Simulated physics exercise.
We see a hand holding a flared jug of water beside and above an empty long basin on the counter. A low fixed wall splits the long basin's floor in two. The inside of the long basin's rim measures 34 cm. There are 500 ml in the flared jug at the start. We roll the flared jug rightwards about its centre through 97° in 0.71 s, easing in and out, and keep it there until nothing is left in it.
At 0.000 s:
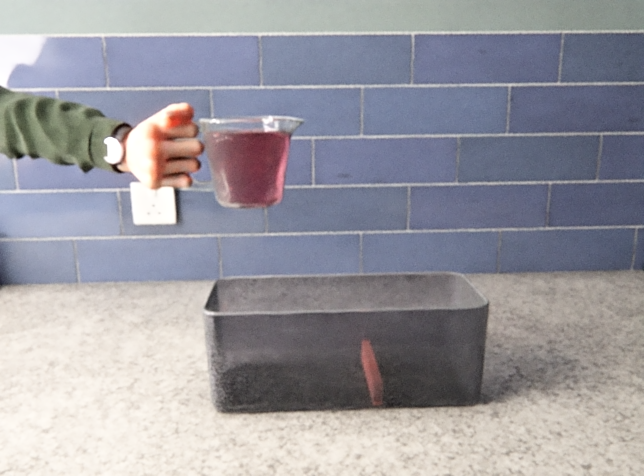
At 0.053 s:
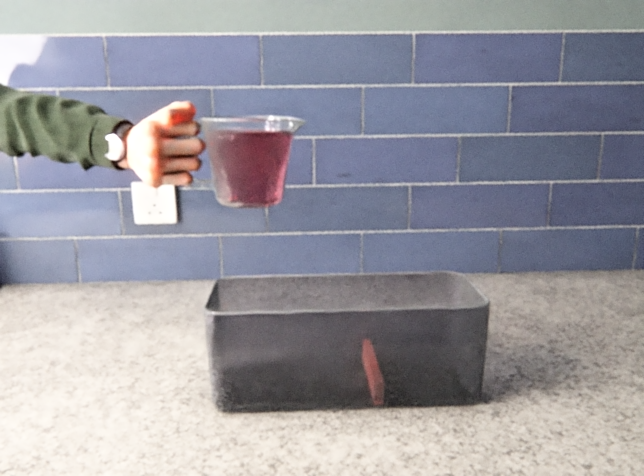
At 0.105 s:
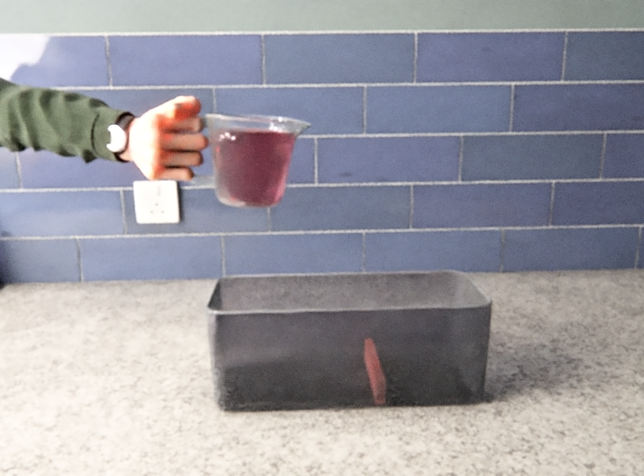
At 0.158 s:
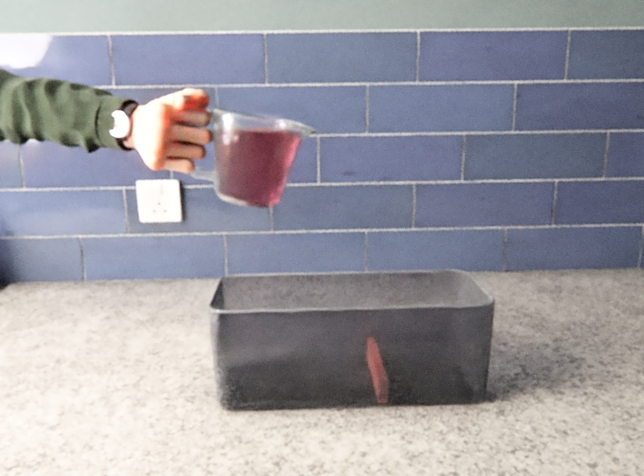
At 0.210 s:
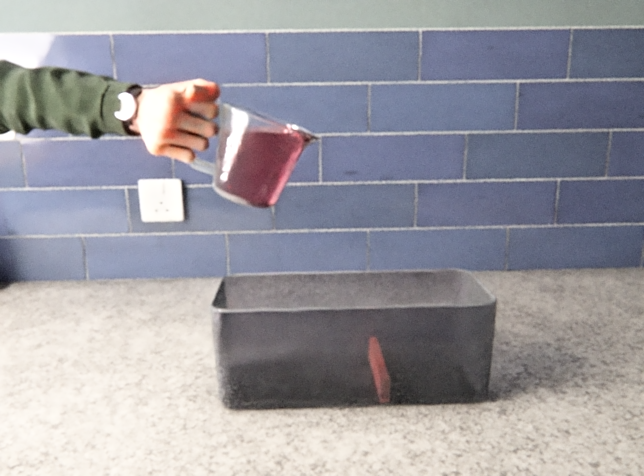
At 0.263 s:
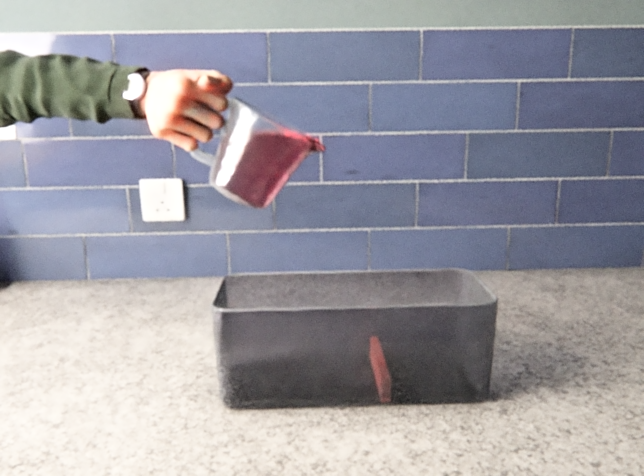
A hand in a green sleeve held a clear jug of reddish liquid above a long dark basin on the counter, then tilted it rightwards until the liquid reached the spout.
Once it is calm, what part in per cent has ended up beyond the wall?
About 30 per cent ends up there.
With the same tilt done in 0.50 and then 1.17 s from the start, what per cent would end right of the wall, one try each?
It comes to 25 per cent, and then 45 per cent.
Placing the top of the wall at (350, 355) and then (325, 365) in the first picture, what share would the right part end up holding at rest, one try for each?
I'd put it at about 80 per cent for the first and about 85 per cent for the second.
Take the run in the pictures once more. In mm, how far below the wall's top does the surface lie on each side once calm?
Close to 18 mm left and close to 22 mm right.
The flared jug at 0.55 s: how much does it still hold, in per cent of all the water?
Remaining: Near 50 % of the total.
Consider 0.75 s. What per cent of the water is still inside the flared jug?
Some 10 per cent.
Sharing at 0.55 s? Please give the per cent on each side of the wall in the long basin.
8 per cent left and 9 right, roughly.
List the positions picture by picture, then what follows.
In the first picture, tilt 0°; pouring edge (305, 120); surface from (207, 133) to (290, 131); the long basin's rim runs from (210, 296) to (475, 289); the wall's top is at (371, 361).
In the second picture, tilt 1°; pouring edge (307, 121); surface from (208, 131) to (292, 132).
In the third picture, tilt 5°; pouring edge (311, 124); surface from (212, 130) to (296, 132).
In the fourth picture, tilt 11°; pouring edge (317, 130); surface from (217, 129) to (302, 133).
In the fifth picture, tilt 20°; pouring edge (323, 139); surface from (223, 131) to (312, 135).
In the sixth picture, tilt 29°; pouring edge (326, 150); surface from (225, 137) to (318, 142); 1 per cent is over the edge.
After 0.55 s the tilt is 85° and 51 per cent is still to pour, 8 is left of the wall and 9 right of it.
After 0.75 s the tilt is 97° and 11 per cent is still to pour, 45 is left of the wall and 27 right of it.
After 0.97 s the tilt is 97° and 1 per cent is still to pour, 66 is left of the wall and 29 right of it.
After 1.21 s the tilt is 97° and 0 per cent is still to pour, 68 is left of the wall and 30 right of it.
In the end 68 per cent lies left of the wall, 30 right of it and 2 outside.
